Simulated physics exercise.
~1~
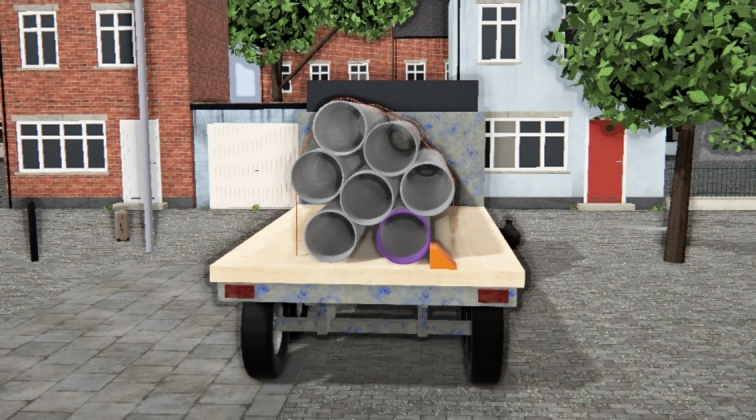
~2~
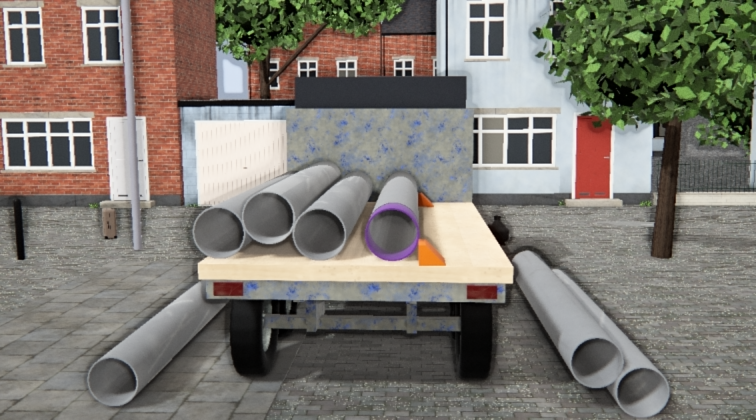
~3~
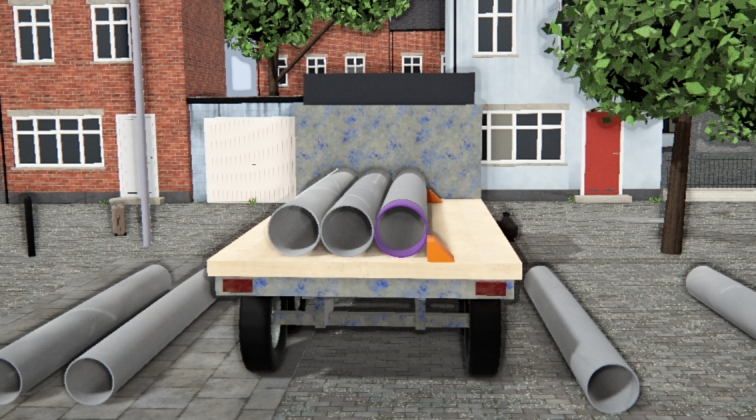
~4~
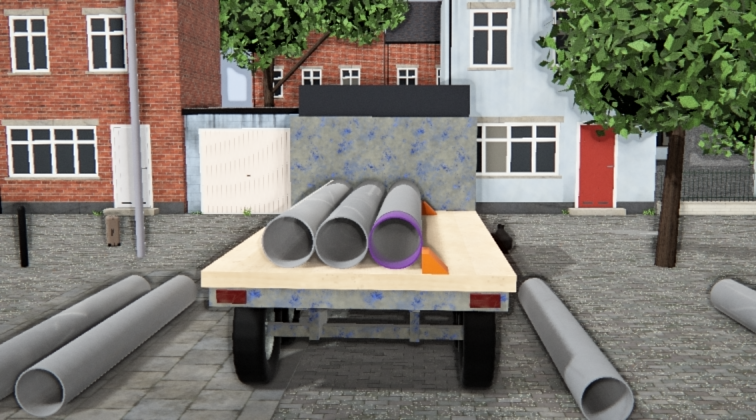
A stack of seven grey pipes on the back of a parked flatbed lorry collapsed, with four ending up on the ground, two on each side, while the purple-rimmed one stayed on the deck against an orange wedge beside two others.
